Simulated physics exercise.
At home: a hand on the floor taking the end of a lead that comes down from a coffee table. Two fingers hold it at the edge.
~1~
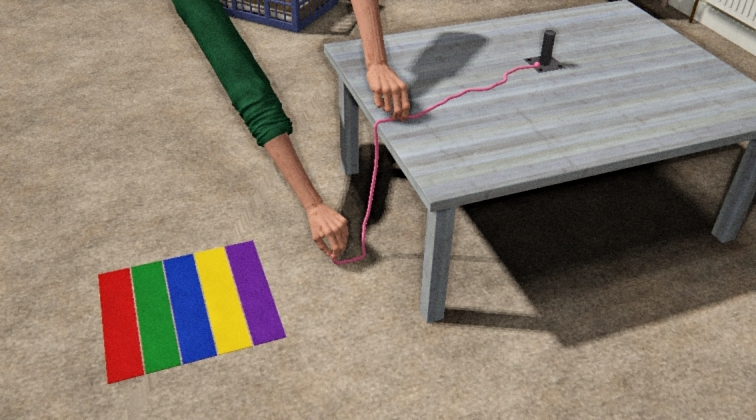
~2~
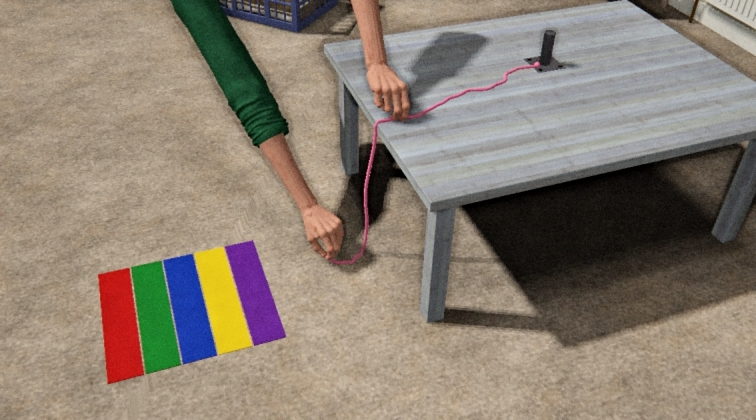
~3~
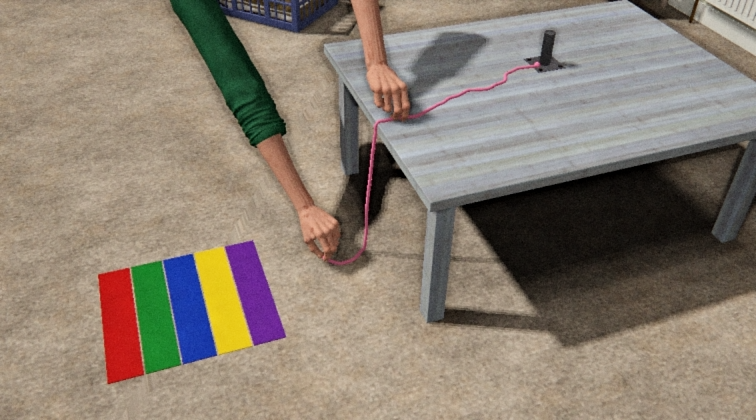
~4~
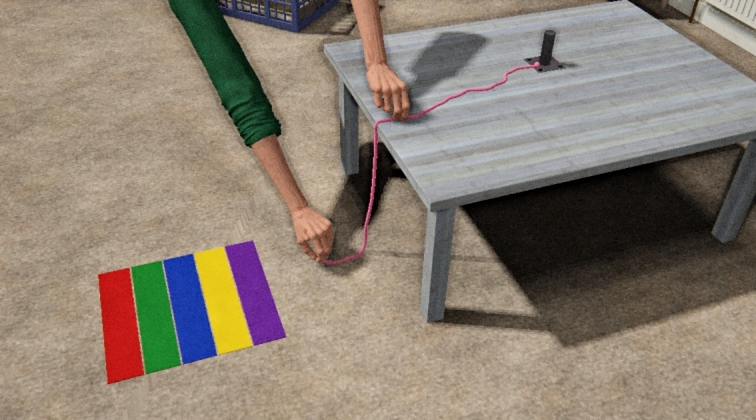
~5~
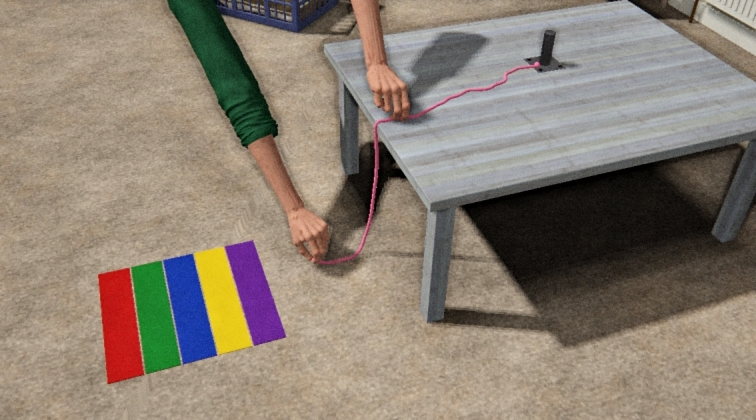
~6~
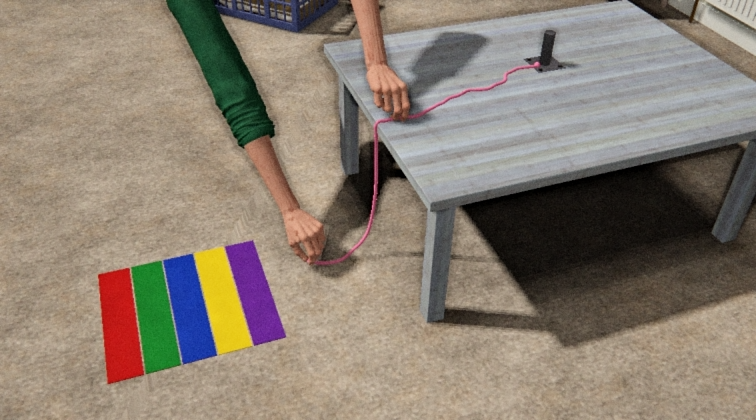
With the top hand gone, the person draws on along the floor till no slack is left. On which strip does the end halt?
It halts on the yellow strip.
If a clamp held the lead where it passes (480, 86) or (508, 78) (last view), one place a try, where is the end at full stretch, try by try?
About (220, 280) and (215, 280).
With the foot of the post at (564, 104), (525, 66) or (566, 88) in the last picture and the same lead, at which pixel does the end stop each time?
Try by try, around (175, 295), (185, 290) and (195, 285).
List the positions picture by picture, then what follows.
In the first picture, end (332, 255); purple (264, 322); yellow (230, 330); blue (196, 339); green (160, 348); red (123, 357).
In the second picture, end (327, 256); lead through (515, 70) (475, 90) (426, 111) (375, 139) (365, 196) (364, 246).
In the third picture, end (324, 257).
In the fourth picture, end (317, 259); lead through (515, 70) (475, 90) (426, 111) (376, 139) (373, 196) (365, 245).
In the fifth picture, end (313, 260).
In the sixth picture, end (309, 261); lead through (515, 70) (475, 90) (426, 111) (376, 139) (375, 195) (357, 246).
Soon after, end near (278, 268); short of the strips.
After that, end near (237, 277); over purple.
At the stop, end near (212, 283); over yellow. Over yellow.
